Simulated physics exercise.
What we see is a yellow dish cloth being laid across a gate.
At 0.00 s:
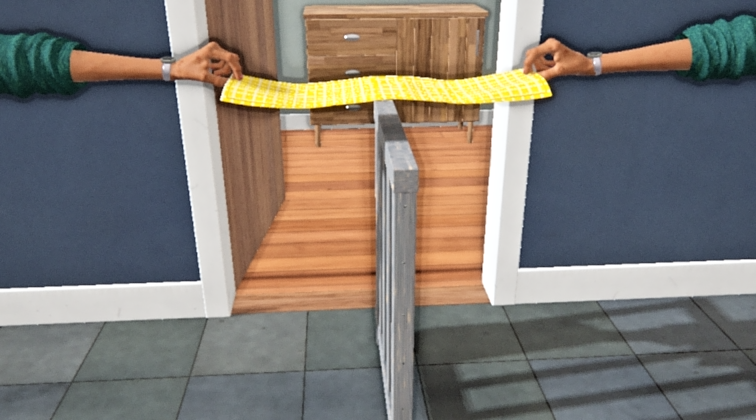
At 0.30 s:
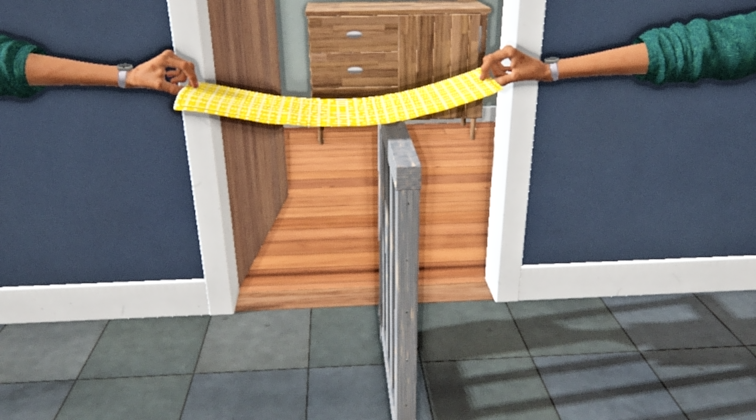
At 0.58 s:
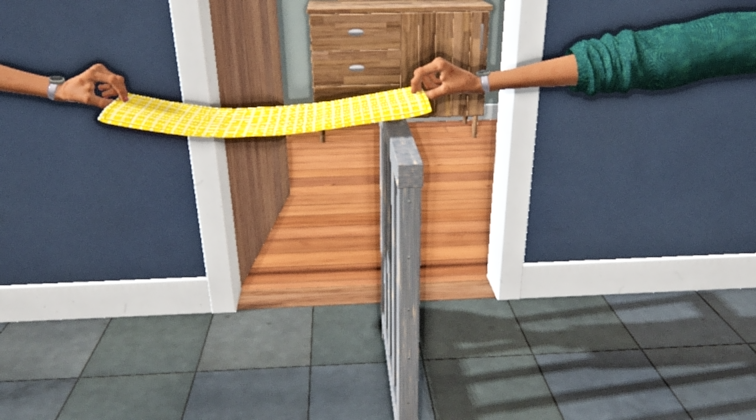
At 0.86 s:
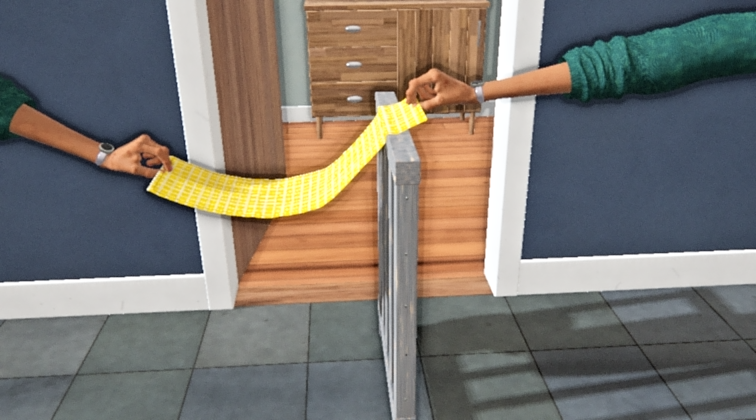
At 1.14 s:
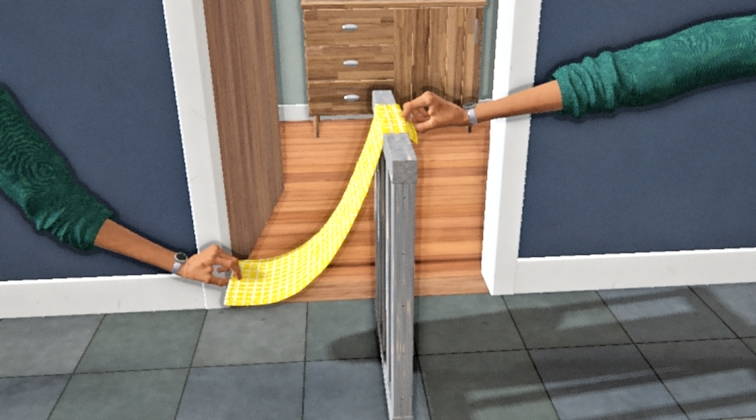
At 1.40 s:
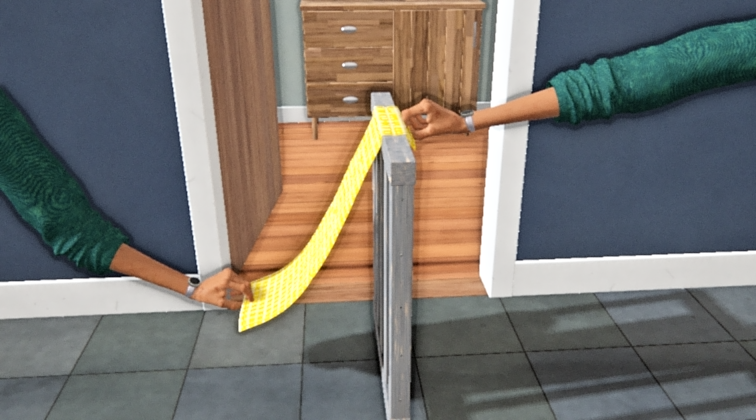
Two hands shift a yellow cloth left, then lay it over a gray gate's top.
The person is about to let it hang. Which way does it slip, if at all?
Outcome: The yellow dish cloth falls on the left side.
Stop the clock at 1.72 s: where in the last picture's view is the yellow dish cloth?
Near (334, 305).
By 1.72 s, dish cloth clear of the top and falling near (334, 305).
By 1.92 s, dish cloth in a heap on the floor near (334, 386).
When it is over, dish cloth in a heap on the floor near (333, 390). The yellow dish cloth drops leftwards.
